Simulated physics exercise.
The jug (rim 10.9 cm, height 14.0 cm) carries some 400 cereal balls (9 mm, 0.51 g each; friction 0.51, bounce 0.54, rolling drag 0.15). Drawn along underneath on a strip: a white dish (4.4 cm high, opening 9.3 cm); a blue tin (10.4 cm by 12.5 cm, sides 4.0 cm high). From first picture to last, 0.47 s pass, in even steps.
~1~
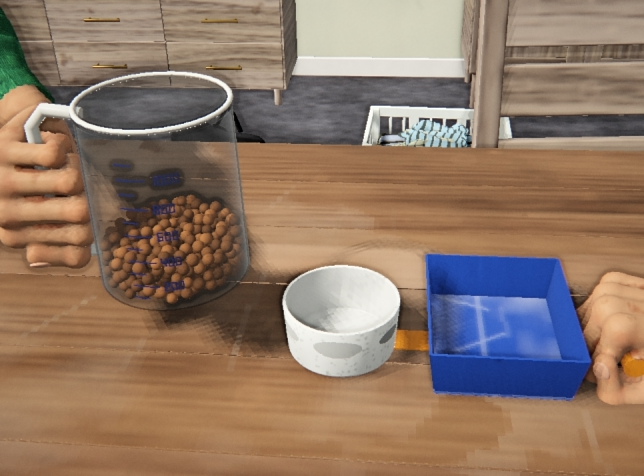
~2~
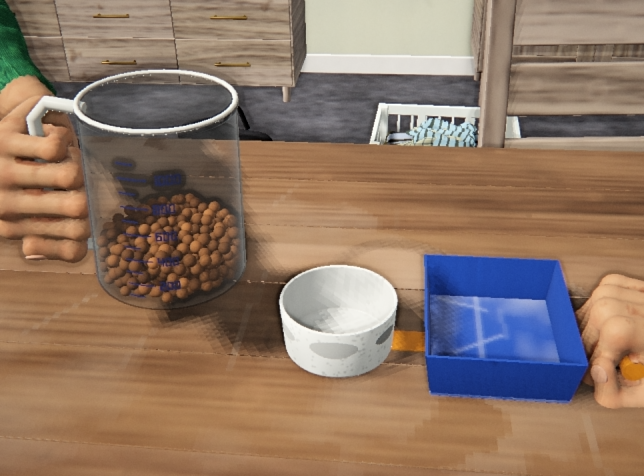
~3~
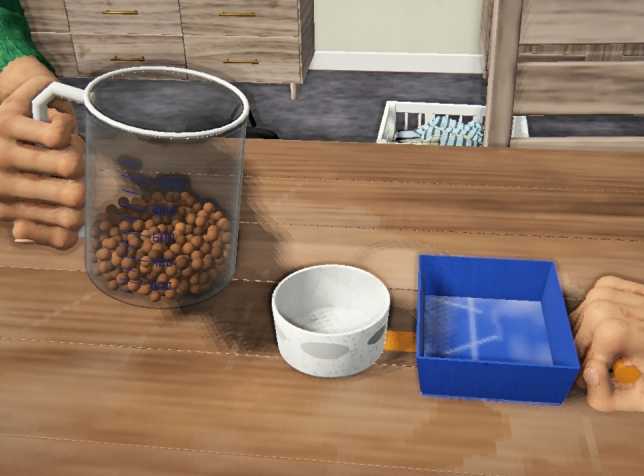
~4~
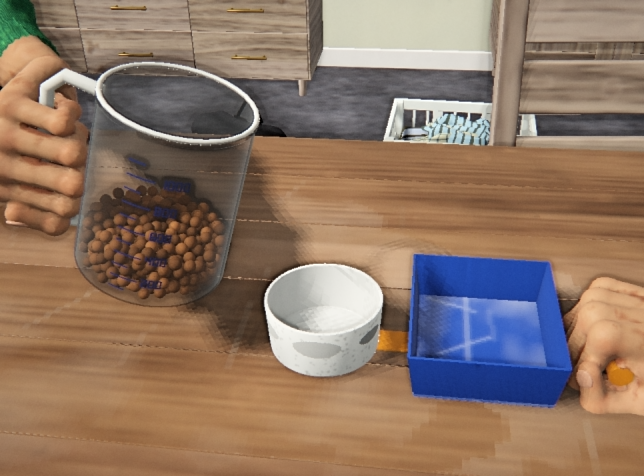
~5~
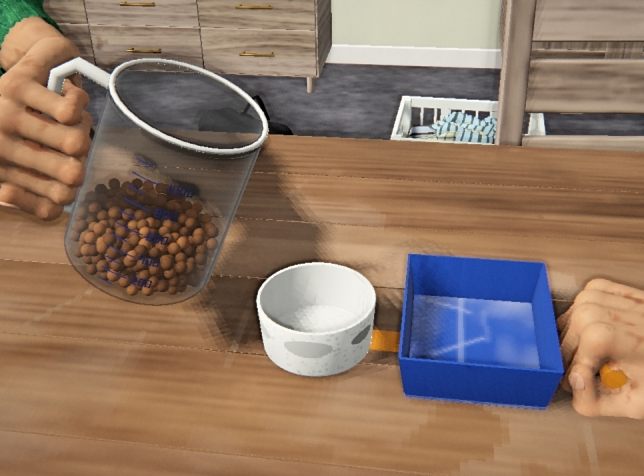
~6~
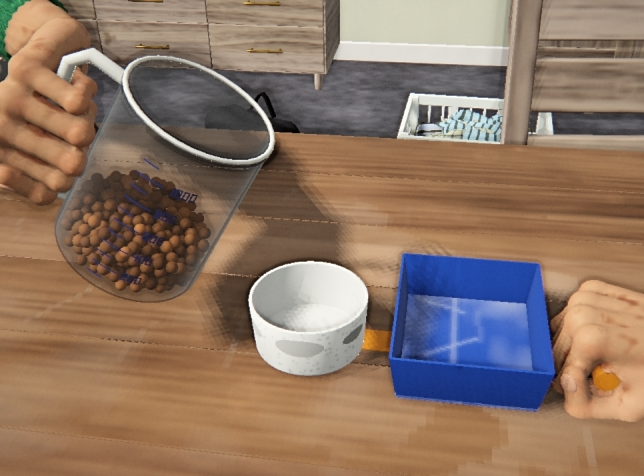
A person in a green sleeve holds a clear jug of brown balls at the left of a wooden table, seen from slightly above in a room with wooden drawers behind. A white dish sits in the middle beside a blue tin, with the other hand at the right. The jug tilts steadily rightward, its balls shifting inside, while the dish and tin slide slightly left.
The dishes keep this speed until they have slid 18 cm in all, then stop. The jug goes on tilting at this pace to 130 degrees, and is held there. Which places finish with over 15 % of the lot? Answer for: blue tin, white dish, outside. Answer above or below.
Blue tin: Below, white dish: Above, outside: Above.
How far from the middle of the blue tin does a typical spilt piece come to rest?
Some 8 cm.
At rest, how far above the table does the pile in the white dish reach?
Some 6.0 cm.
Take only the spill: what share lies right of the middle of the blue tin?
About 10 per cent.
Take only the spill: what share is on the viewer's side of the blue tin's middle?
Roughly 60 per cent.
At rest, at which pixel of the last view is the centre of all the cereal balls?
At about (161, 314).
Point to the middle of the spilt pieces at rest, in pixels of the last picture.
At about (205, 334).
Then, 0.85 s after the last picture, tilt 97 degrees; jug 100 %; middle of all pieces on or above the table near (114, 198).
Then, 1.56 s after the last picture, tilt 130 degrees; white dish 65 %, outside 25 %, jug 5 %; middle of all pieces on or above the table near (222, 311).
Then, 2.22 s after the last picture, tilt 130 degrees; white dish 65 %, outside 35 %, blue tin 5 %; middle of all pieces on or above the table near (182, 315).
Then, 2.84 s after the last picture, tilt 130 degrees; white dish 65 %, outside 35 %, blue tin 5 %; middle of all pieces on or above the table near (168, 314).
In the end, white dish 65 %, outside 35 %, jug 0 %, blue tin 5 %.
